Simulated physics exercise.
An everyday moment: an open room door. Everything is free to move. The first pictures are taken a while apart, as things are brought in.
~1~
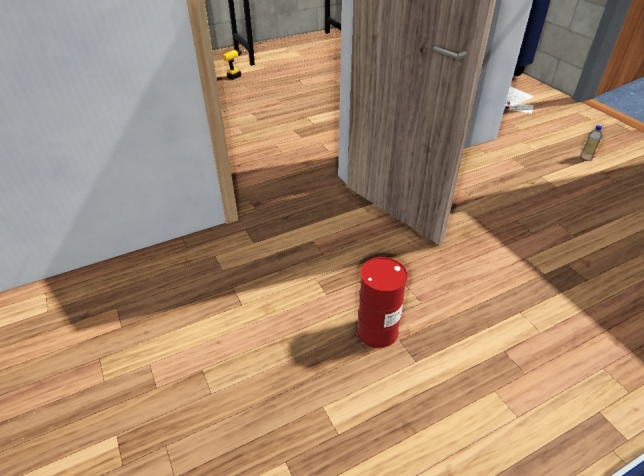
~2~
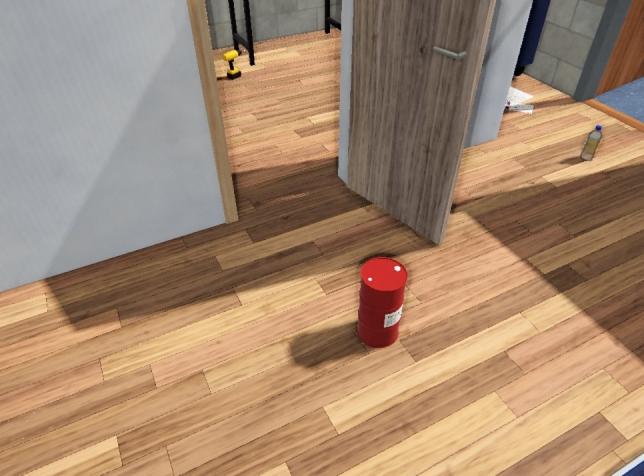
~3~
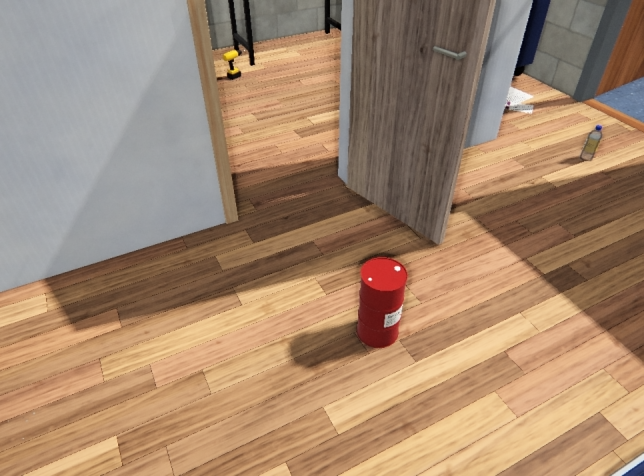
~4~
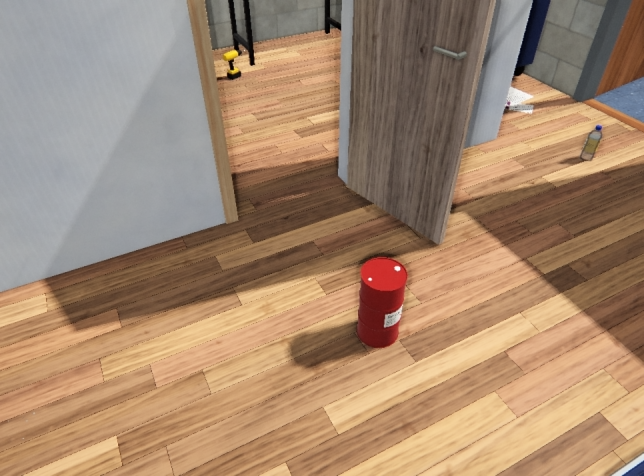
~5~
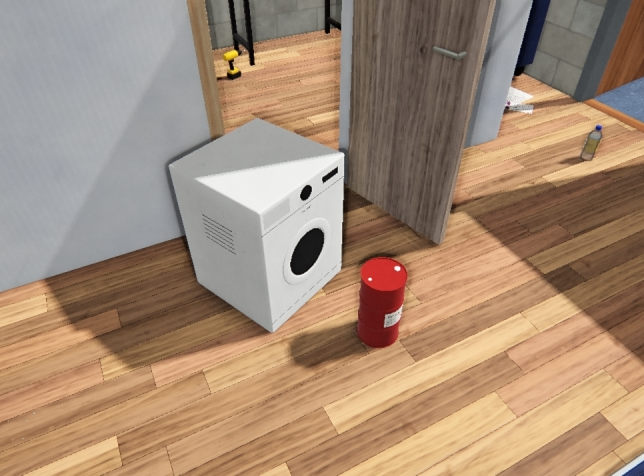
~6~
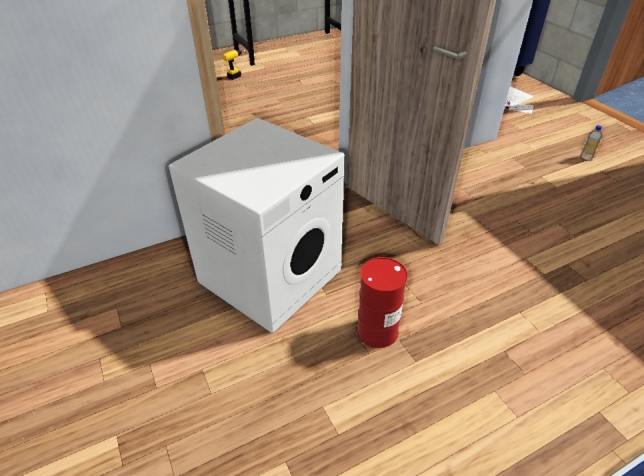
A wooden door stood wide open and still, with a small red canister on the floor in front of it, and then a white washing machine appeared to the left of the canister; nothing else moved.
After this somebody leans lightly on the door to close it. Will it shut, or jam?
As it turns out, it stops short.
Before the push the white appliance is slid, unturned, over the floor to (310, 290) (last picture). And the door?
Then it jams.
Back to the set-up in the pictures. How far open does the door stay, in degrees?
Some 55° open.
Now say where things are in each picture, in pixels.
In the first picture, door wide open and still; red canister (381, 304).
In the second picture, door wide open and still; red canister (381, 304).
In the third picture, door wide open and still; red canister (381, 304).
In the fourth picture, door wide open and still; red canister (381, 304).
In the fifth picture, door wide open and still; red canister (381, 304).
In the sixth picture, door wide open and still; white appliance (265, 224); red canister (381, 304).
Then, 0.50 s on from there, door at 85°.
Then, 0.70 s on from there, door at 71°.
In the end, door at 56°; both unmoved. At the end, from the last picture's camera, white appliance near (263, 224).
